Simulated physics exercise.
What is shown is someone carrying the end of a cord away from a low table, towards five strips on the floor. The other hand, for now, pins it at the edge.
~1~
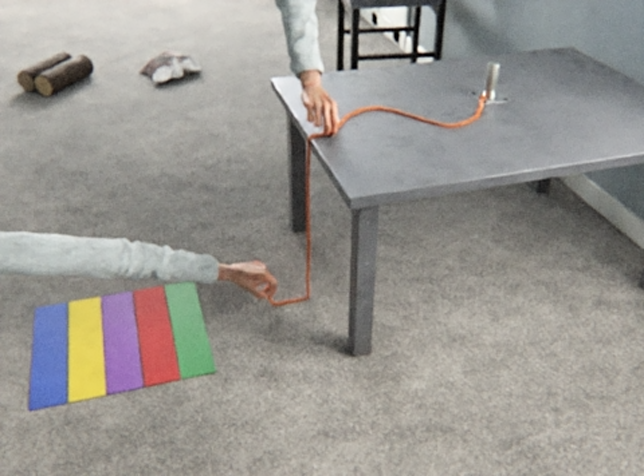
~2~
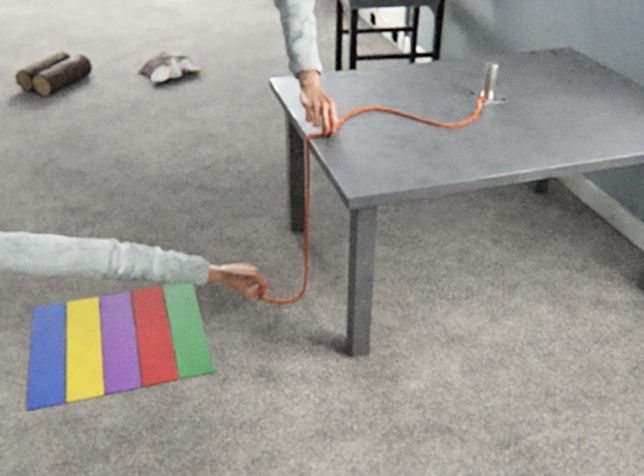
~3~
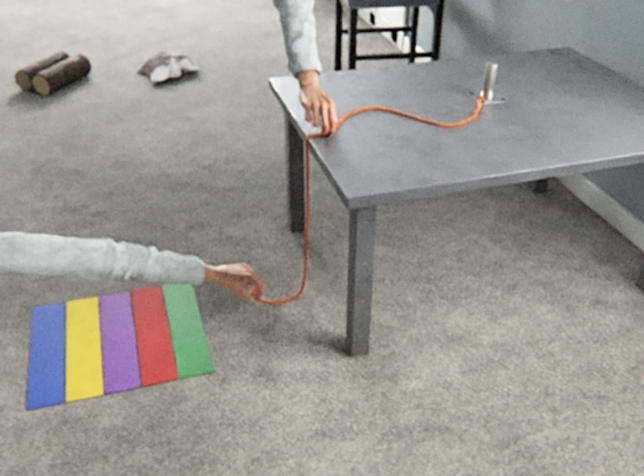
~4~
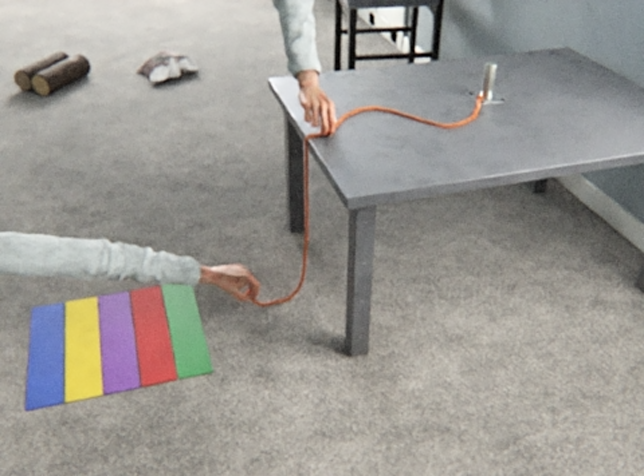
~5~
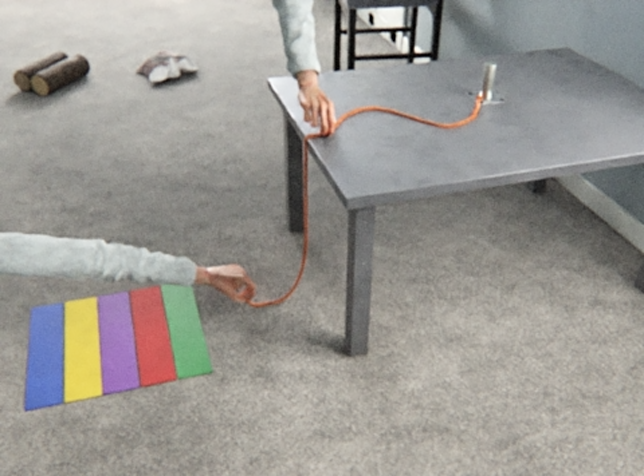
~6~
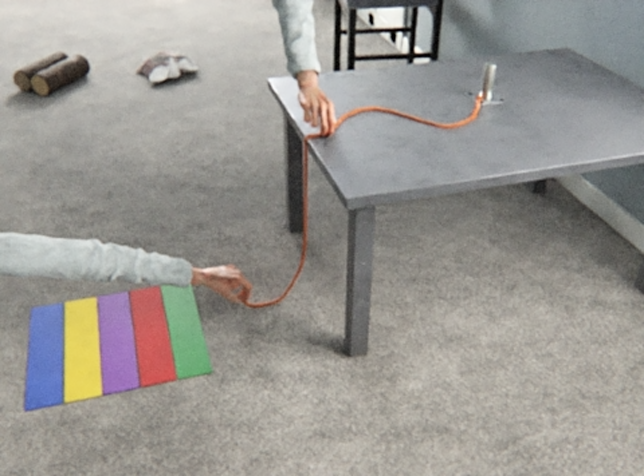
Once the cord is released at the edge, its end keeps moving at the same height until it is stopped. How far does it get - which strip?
Blue.
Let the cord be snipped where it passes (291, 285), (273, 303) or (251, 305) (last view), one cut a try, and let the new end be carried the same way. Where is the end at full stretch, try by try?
The places are (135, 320), (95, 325) and (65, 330).
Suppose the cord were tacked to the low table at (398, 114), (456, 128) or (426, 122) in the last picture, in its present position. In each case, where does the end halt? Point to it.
It comes to rest around (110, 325), (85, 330) and (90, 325) respectively.
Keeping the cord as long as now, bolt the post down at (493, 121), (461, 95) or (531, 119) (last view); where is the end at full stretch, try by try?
Close to (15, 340), (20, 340) and (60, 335) in that order.
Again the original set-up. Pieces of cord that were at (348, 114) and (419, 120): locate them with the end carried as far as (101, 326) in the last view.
Well, the first one sits at (302, 142), and the second one sits at (372, 116).
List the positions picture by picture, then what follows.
In the first frame, end (268, 295); green (195, 357); red (160, 364); purple (123, 371); yellow (87, 378); blue (49, 386).
In the second frame, end (259, 297); cord through (478, 112) (425, 121) (356, 111) (308, 141) (307, 212) (306, 279).
In the third frame, end (255, 297).
In the fourth frame, end (250, 298); cord through (477, 112) (424, 121) (355, 111) (307, 141) (307, 213) (302, 280).
In the fifth frame, end (246, 299).
In the sixth frame, end (243, 300); cord through (476, 113) (423, 122) (354, 112) (307, 141) (306, 213) (294, 281).
Early on, end near (101, 326); over purple.
Midway, end near (65, 332); over yellow.
At the end of the slack, end near (43, 336); over blue. It halts on the blue strip.
